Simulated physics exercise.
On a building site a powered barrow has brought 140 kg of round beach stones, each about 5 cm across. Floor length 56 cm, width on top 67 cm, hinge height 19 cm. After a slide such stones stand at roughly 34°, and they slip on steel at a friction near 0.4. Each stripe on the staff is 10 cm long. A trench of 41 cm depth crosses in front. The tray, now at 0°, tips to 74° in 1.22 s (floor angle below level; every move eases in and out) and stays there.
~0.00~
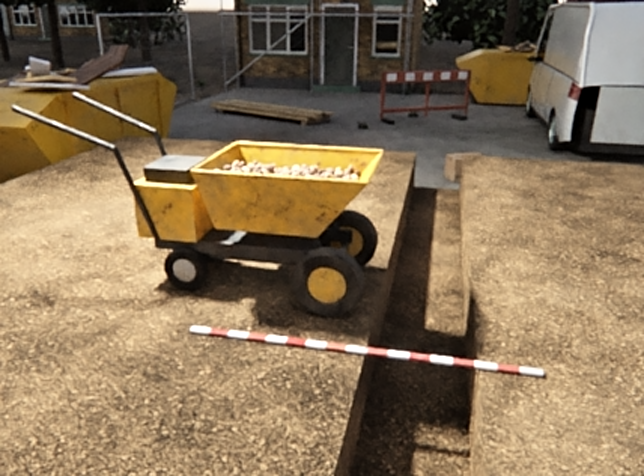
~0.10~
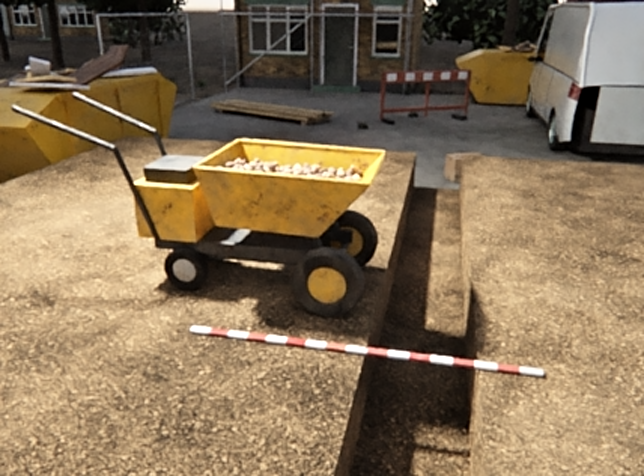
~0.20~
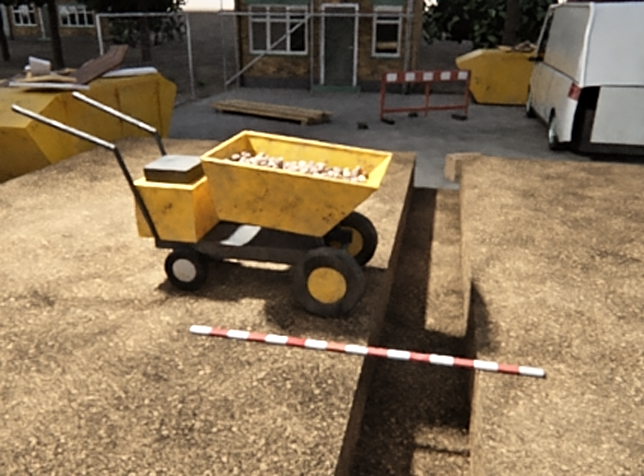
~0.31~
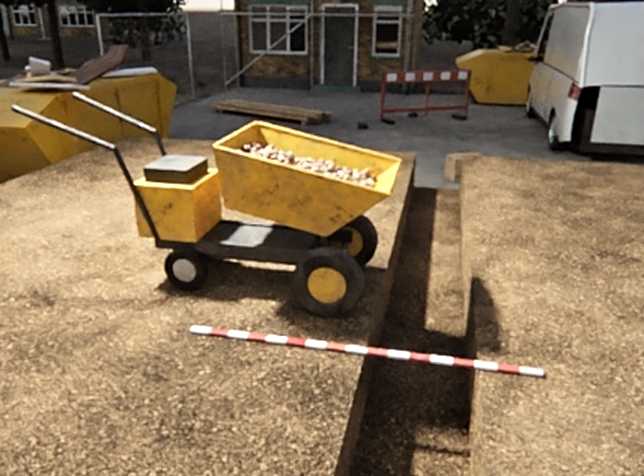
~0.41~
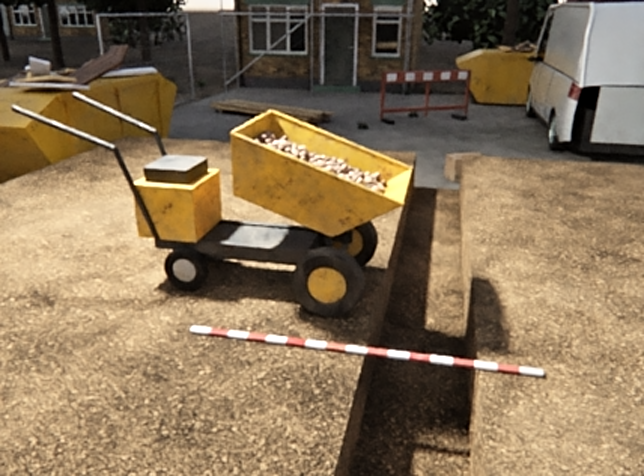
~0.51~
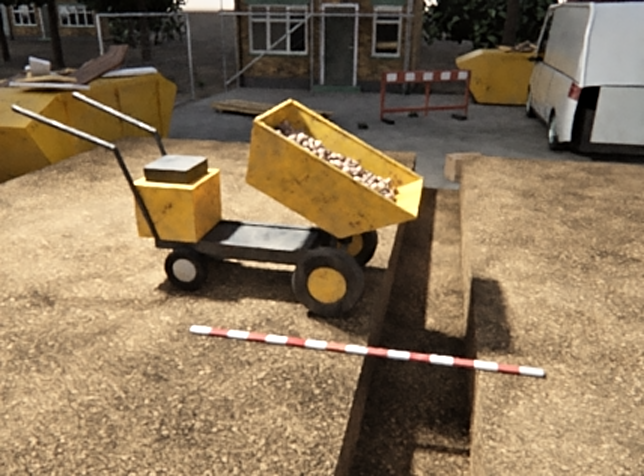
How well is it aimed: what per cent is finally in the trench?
Some 43 per cent of it.
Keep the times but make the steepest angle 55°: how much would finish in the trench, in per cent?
It would be near 40 per cent.
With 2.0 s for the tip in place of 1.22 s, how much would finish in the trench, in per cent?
In that case some 50 per cent.
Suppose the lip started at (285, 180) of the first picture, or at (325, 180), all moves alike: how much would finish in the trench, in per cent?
Near 100 per cent from the first place, 95 from the second.
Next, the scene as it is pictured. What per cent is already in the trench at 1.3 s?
About 20 per cent by then.
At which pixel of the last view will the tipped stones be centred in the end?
Their middle is at about (493, 304).
After 0.9 s the floor is at 63°; 100 % in the tray; the foremost stones are at (451, 259).
After 1.3 s the floor is at 74°; 45 % in the tray, 19 % in the trench, 35 % past the trench; the foremost stones are at (564, 313).
After 1.7 s the floor is at 74°; 11 % in the tray, 33 % in the trench, 56 % past the trench; the foremost stones are past the picture's edge.
After 3.6 s the floor is at 74°; 0 % in the tray, 43 % in the trench, 57 % past the trench; the foremost stones are past the picture's edge.
